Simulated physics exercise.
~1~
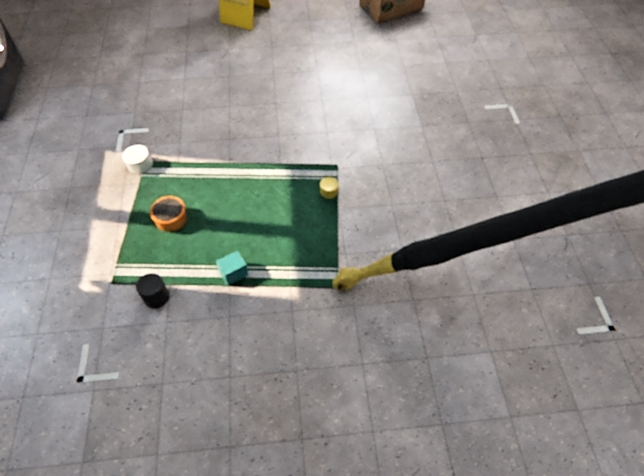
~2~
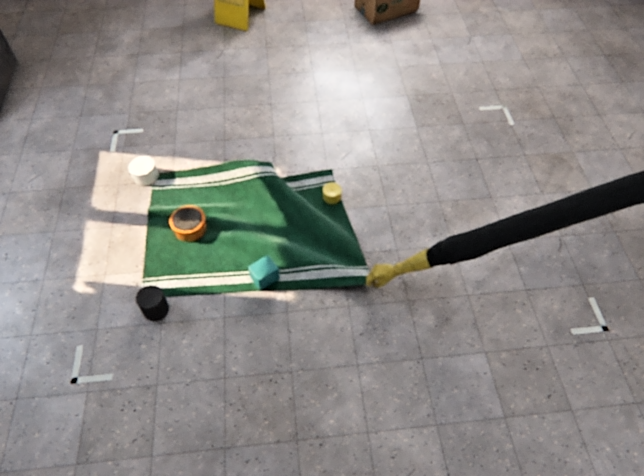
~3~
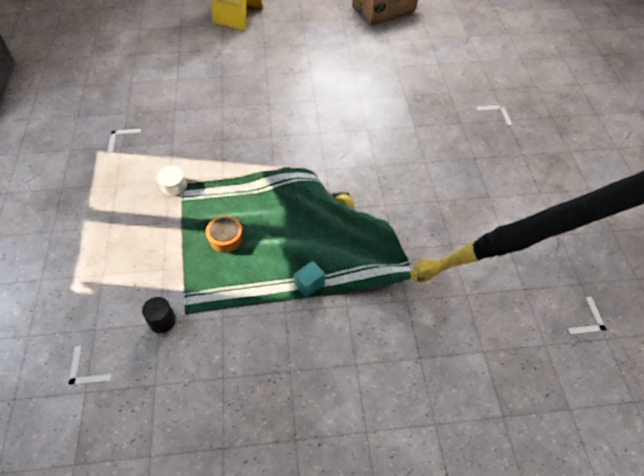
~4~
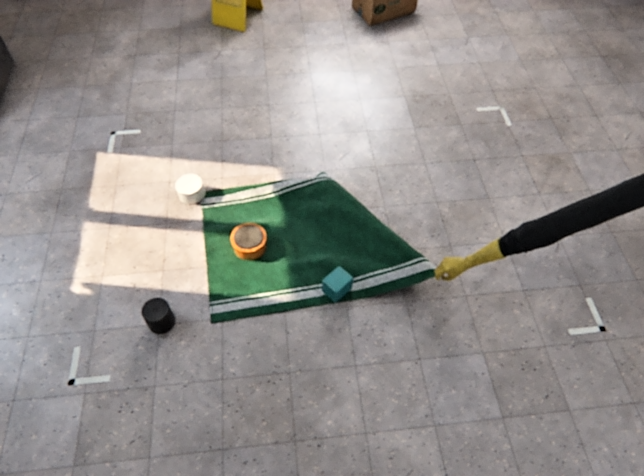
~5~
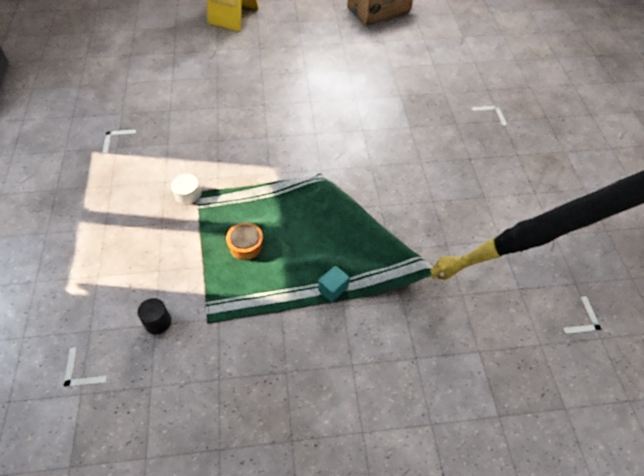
To begin with, a green rug with striped edges lies flat on a grey tiled floor, with a white tub, an orange pot, a teal crate and a yellow tub on it and a black tub at its lower edge. A dark pole with a yellowish tip grips the lower right corner and pulls it rightward, wrinkling the cloth. The crate, pot and white tub ride along, while the yellow tub tips near the far edge and then drops out of sight. The black tub stays behind on the floor. Finally the rug rests skewed to the right, its corner still held.
